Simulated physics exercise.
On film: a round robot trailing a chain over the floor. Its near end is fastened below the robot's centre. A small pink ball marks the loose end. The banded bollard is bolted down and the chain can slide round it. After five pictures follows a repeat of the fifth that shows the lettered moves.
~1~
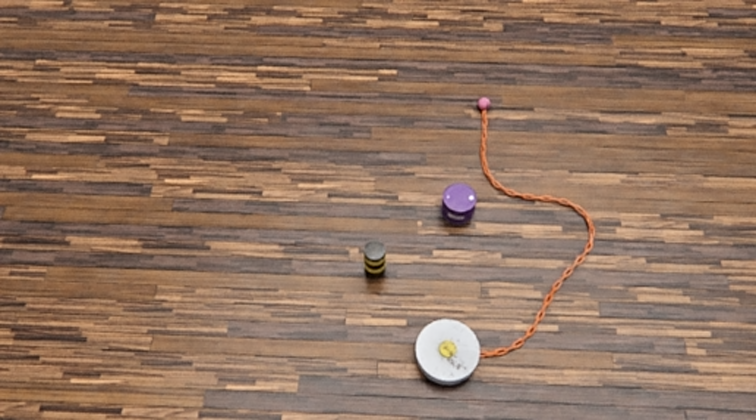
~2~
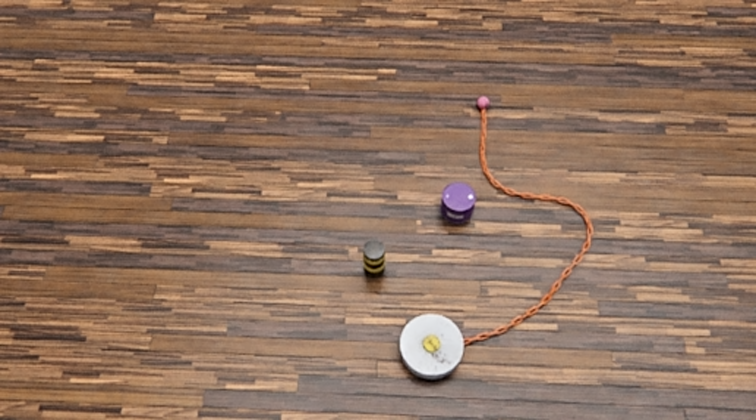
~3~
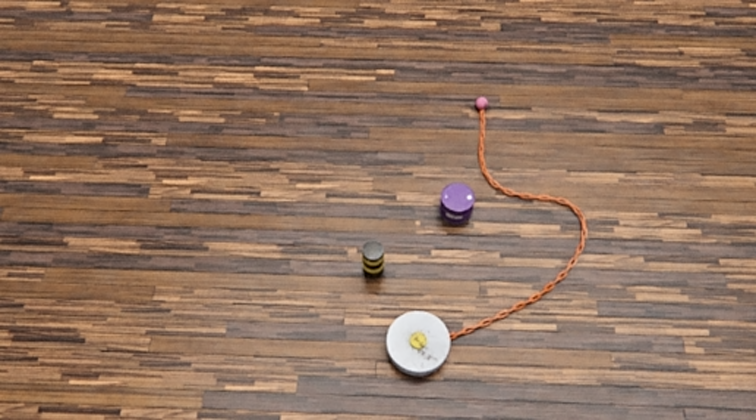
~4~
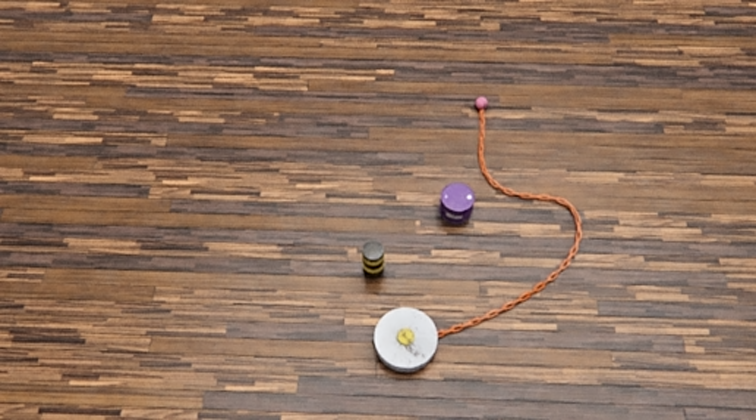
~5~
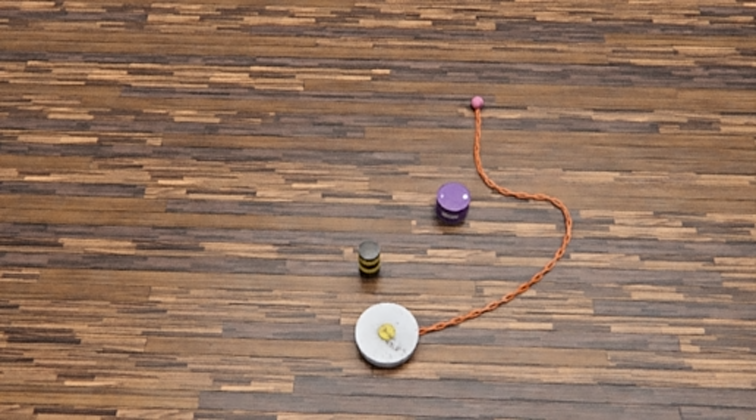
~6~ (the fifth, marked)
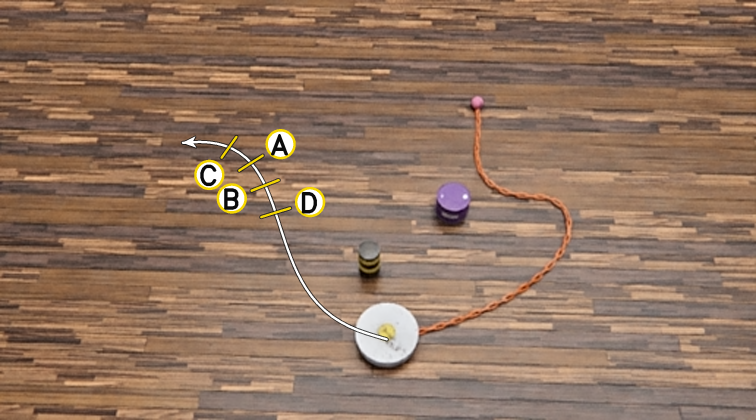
A round white robot slides slowly left across a wooden floor, trailing a wavy orange chain.
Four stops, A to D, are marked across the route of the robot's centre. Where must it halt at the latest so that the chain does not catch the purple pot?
All is well up to B.
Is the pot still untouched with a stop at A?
No.
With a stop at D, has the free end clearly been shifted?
By then, no.
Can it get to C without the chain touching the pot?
No.
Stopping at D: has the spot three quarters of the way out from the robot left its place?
By then, no.
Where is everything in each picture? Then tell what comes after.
The first picture shows bollard (375, 260); robot (447, 353); free end (484, 104).
The second picture shows robot (431, 347); bollard (374, 259).
The third picture shows robot (418, 344); purple pot (457, 203).
The fourth picture shows robot (406, 340); free end (481, 103).
The fifth picture shows robot (387, 336); bollard (369, 260); free end (477, 103); purple pot (453, 203).
On the copy, A at (251, 163); B at (265, 185); C at (229, 147); D at (276, 213); the route from (387, 339) via (280, 226) to (183, 143).
On B. First, robot (315, 298), middle of the chain (528, 248), free end (477, 103).
Then, robot (283, 233), middle of the chain (491, 251), free end (477, 103).
Finally, robot (264, 180), middle of the chain (433, 255), free end (477, 103); only the bollard has been touched, if anything.
By contrast, A brings the chain against the pot; C brings the chain against the pot; D is safe but short.
